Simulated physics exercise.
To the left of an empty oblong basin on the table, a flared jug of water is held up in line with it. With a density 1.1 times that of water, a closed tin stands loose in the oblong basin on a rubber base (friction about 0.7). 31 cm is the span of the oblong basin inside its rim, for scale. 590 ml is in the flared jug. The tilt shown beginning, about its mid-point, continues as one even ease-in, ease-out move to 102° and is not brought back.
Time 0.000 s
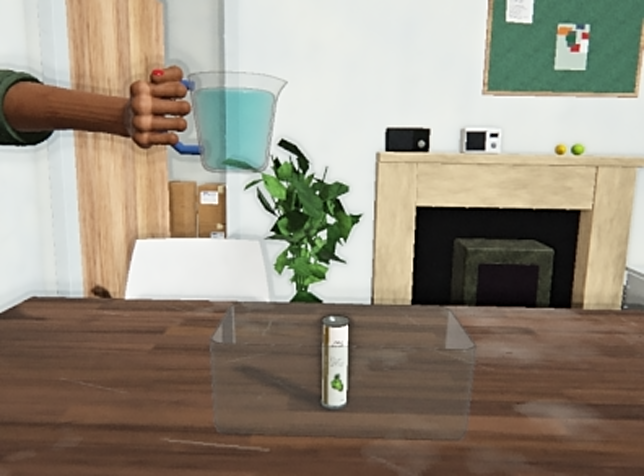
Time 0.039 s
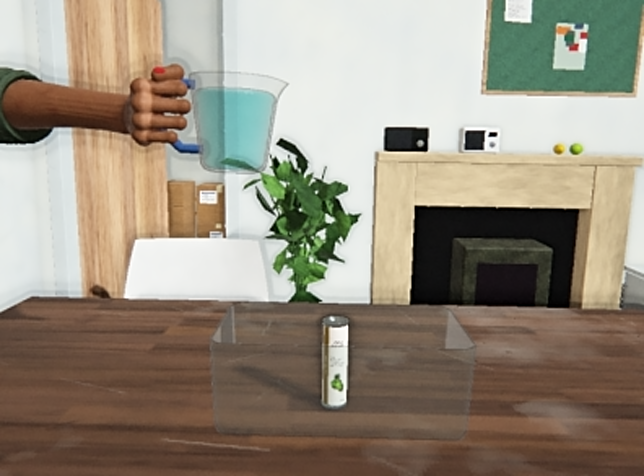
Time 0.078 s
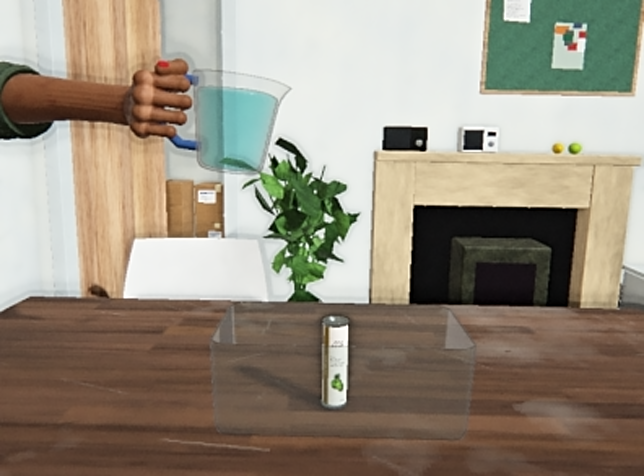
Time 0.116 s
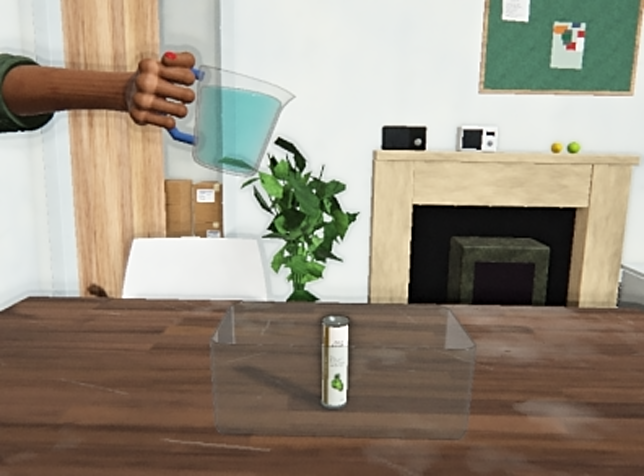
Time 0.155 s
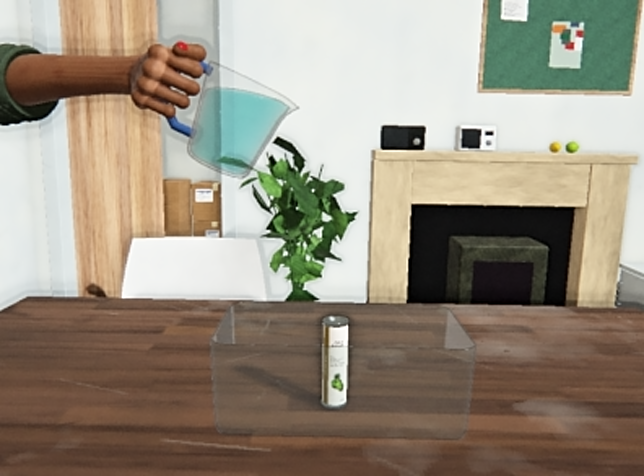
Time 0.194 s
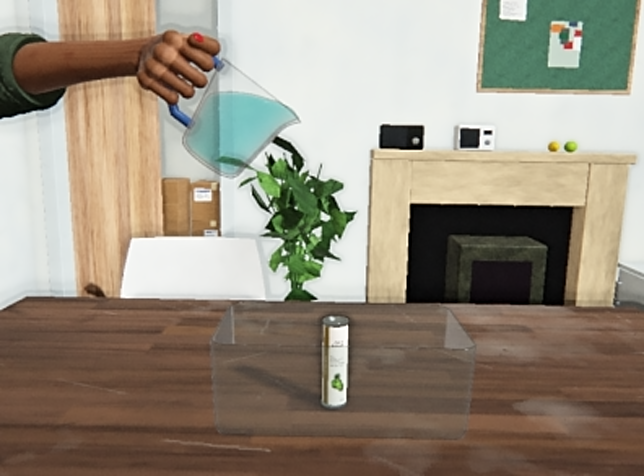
A hand holding a jug of blue water steadily tilts it rightward above the table.
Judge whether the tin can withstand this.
It will stay erect.
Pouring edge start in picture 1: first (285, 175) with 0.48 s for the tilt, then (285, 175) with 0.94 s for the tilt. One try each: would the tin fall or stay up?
First it tips over; then it tips over.
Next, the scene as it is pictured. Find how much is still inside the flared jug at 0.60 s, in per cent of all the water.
10 %.
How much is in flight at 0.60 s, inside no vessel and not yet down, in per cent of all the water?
Estimate: Around 34 per cent.
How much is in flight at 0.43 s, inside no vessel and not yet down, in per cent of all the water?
It comes to roughly 52 per cent.
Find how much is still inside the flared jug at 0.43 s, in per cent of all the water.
46 %.
By 0.43 s the tilt is 99° and 45 per cent is still to pour; the tin stands where it began.
By 0.60 s the tilt is 102° and 10 per cent is still to pour; the tin stands where it began.
By 0.78 s the tilt is 102° and 1 per cent is still to pour; the tin stands where it began.
By 0.98 s the tilt is 102° and 0 per cent is still to pour; the tin stands where it began.
At rest the tin stands where it began.
